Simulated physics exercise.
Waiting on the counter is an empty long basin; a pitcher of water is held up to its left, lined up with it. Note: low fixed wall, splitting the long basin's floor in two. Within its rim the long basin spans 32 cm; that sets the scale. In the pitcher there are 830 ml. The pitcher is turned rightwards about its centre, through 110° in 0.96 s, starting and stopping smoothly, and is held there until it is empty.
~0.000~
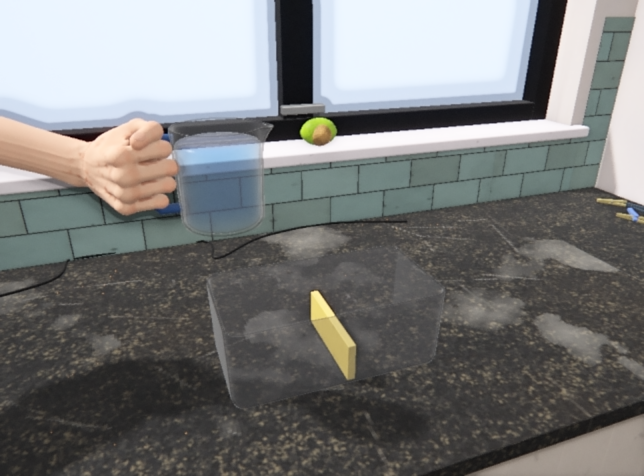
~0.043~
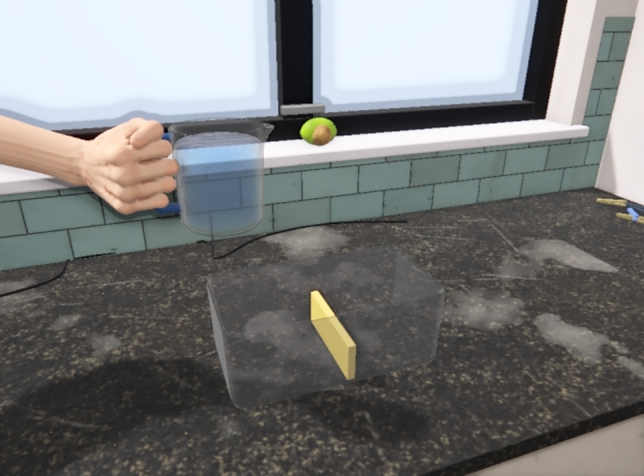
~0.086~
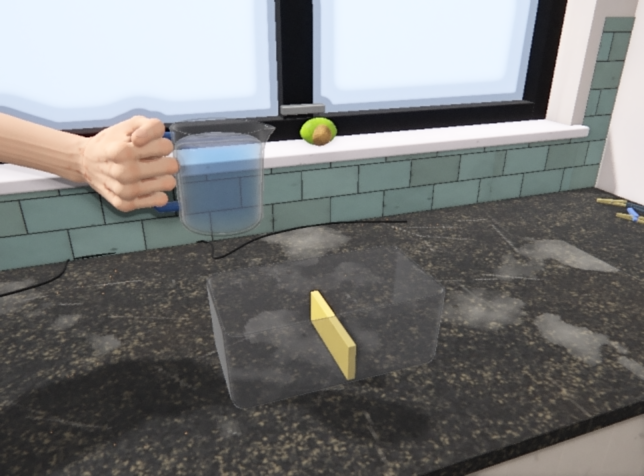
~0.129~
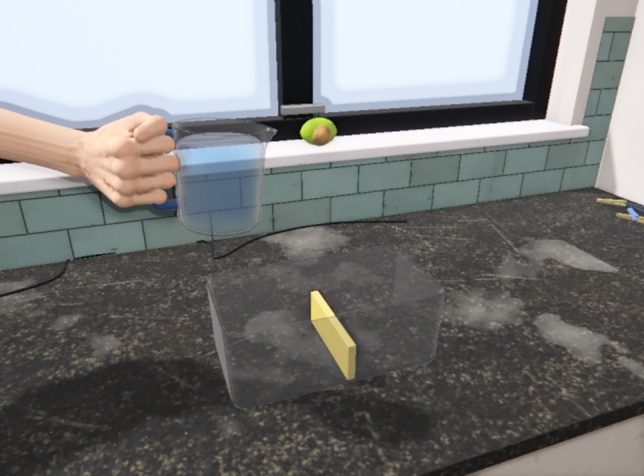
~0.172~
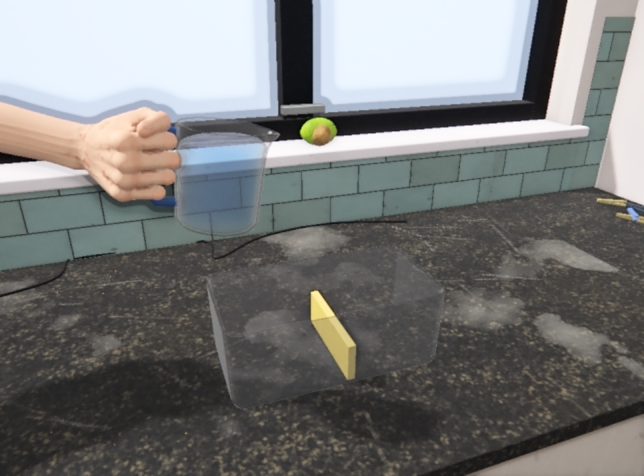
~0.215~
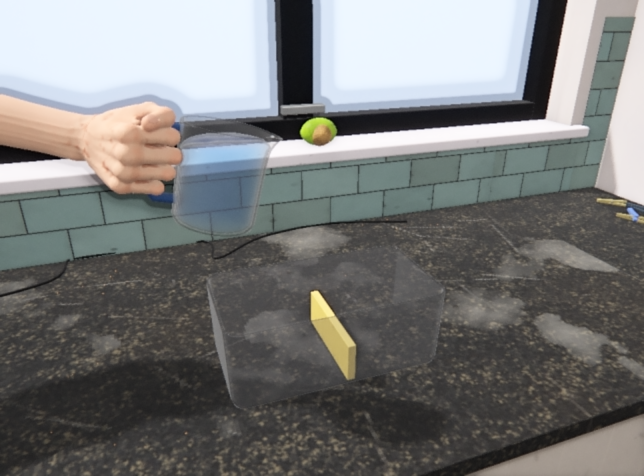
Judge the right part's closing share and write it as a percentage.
I would judge it at 46 per cent.
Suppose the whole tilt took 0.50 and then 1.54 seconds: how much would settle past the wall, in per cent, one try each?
Some 25 and 60 per cent, in that order.
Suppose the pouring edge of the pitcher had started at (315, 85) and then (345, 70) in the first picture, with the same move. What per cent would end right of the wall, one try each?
It comes to 90 per cent, and then 70 per cent.
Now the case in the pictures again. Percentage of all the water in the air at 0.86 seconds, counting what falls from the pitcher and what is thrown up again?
Around 26 percent of the liquid.
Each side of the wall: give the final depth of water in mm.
I'd expect close to 16 mm on the left and close to 18 mm on the right.
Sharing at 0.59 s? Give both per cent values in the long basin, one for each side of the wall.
About 0 left, about 3 right.
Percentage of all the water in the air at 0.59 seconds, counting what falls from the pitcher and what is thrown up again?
Some 20 per cent, I reckon.
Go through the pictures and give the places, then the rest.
In the first frame, it leans 0°; its right rim is at (272, 124); the water meets the walls at (173, 145) and (259, 138); the long basin's rim runs from (215, 305) to (419, 268); the wall's top is at (332, 317).
In the second frame, it leans 1°; its right rim is at (273, 125); the water meets the walls at (173, 144) and (260, 138).
In the third frame, it leans 2°; its right rim is at (274, 126); the water meets the walls at (174, 143) and (260, 139).
In the fourth frame, it leans 5°; its right rim is at (276, 129); the water meets the walls at (176, 144) and (262, 139).
In the fifth frame, it leans 8°; its right rim is at (279, 133); the water meets the walls at (177, 144) and (265, 139).
In the sixth frame, it leans 13°; its right rim is at (282, 137); the water meets the walls at (180, 146) and (269, 140).
After 0.59 s the tilt is 74° and 76 per cent is still to pour, 0 is left of the wall and 3 right of it.
After 0.86 s the tilt is 107° and 20 per cent is still to pour, 16 is left of the wall and 38 right of it.
After 1.15 s the tilt is 110° and 1 per cent is still to pour, 49 is left of the wall and 46 right of it.
After 1.46 s the tilt is 110° and 0 per cent is still to pour, 52 is left of the wall and 46 right of it.
In the end 52 per cent lies left of the wall, 46 right of it and 2 outside.
